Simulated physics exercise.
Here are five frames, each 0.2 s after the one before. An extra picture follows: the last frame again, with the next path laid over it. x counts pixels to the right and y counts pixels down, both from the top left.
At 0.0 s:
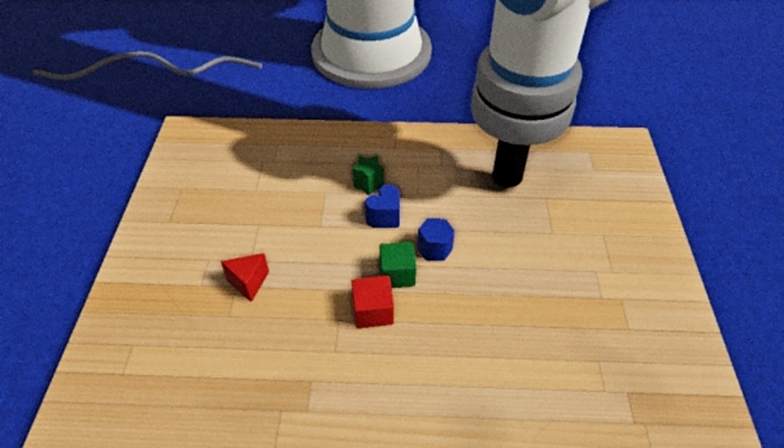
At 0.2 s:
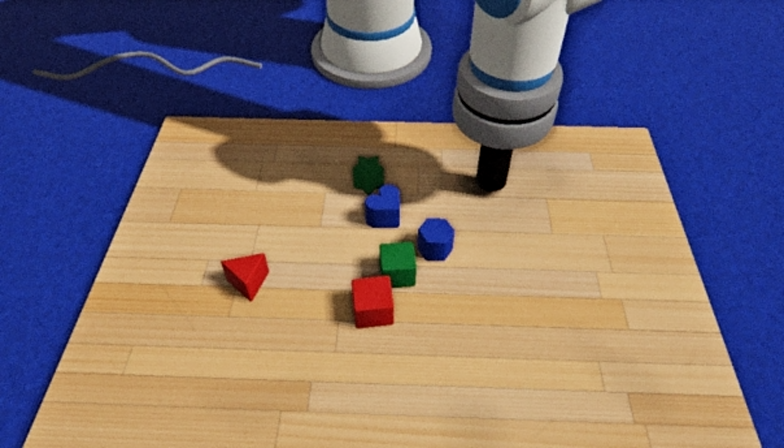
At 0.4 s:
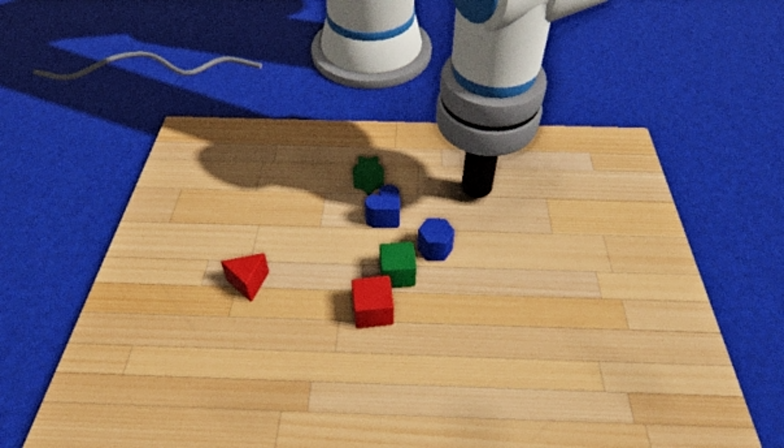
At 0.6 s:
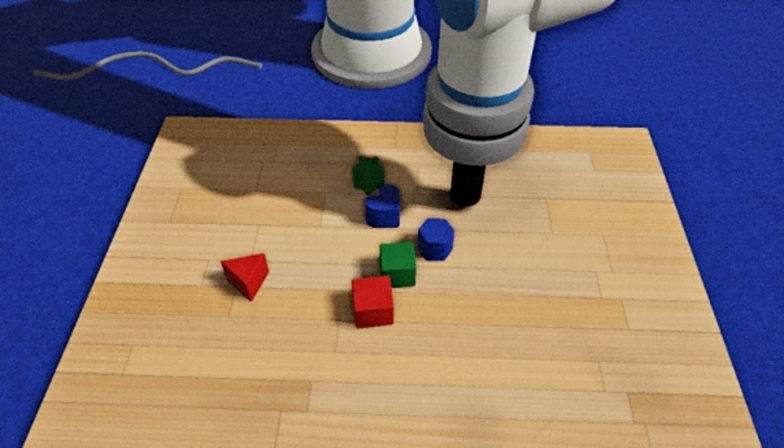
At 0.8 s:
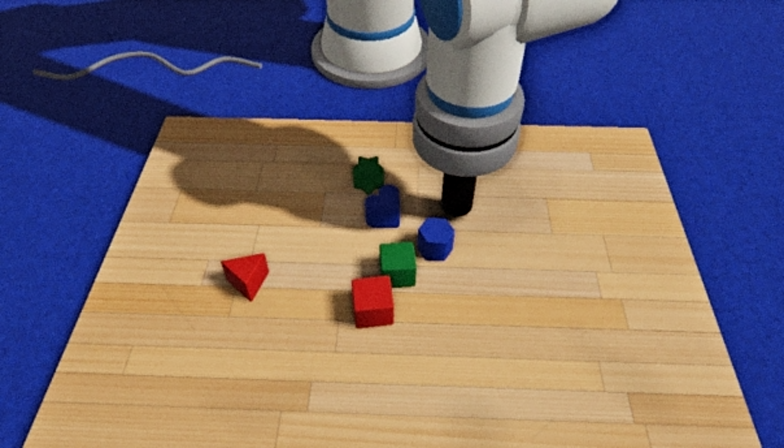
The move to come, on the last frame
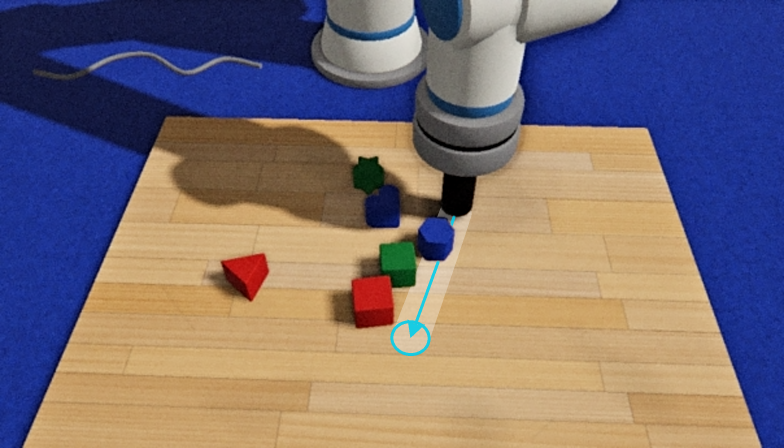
A pale wooden board lies on a bright blue surface, seen from above at an angle by a camera that stays still. Near its middle sit a green star-like block, a blue heart, a blue hexagon, a green square block and a red one, with a red triangular block to the left. A white robot arm moves its black tip leftward and slightly nearer, toward the hexagon, while the blocks stay still.
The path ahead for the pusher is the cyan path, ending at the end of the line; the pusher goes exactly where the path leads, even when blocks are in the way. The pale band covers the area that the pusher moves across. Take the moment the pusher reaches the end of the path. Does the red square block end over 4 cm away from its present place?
No, that is not how it ends up.
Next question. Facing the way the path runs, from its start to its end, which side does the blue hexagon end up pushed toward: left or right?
It shifts rightward.
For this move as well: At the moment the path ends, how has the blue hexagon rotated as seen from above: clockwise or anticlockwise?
Clockwise, looking down.
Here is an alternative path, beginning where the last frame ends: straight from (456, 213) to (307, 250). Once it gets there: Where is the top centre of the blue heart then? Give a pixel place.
That would be at about pixel (351, 194).
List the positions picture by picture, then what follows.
The first frame shows tip of the pusher (507, 177), middles of tops, red square block (372, 292), blue heart (385, 198), green square block (398, 255), blue hexagon (437, 230).
The second frame shows pusher (491, 181), nothing pushed.
The third frame shows pusher (477, 187), nothing pushed.
The fourth frame shows pusher (465, 196), nothing pushed.
The fifth frame shows pusher (456, 205), red square block (372, 292), blue heart (385, 198), green square block (398, 255), blue hexagon (437, 230).
The line goes from (456, 213) directly to (410, 338).
The first path, step by step. One third of the way, pusher (443, 244); green square block (387, 260); blue hexagon (421, 253), turned 25° clockwise.
Two thirds of the way, pusher (428, 285); red square block (361, 297); green square block (377, 260), turned 20° clockwise; blue hexagon (400, 291), turned 55° clockwise.
At the end, pusher (411, 331); red square block (339, 305), turned 30° clockwise; blue heart unmoved; green square block (377, 260), turned 20° clockwise; blue hexagon (371, 325), turned 115° clockwise.
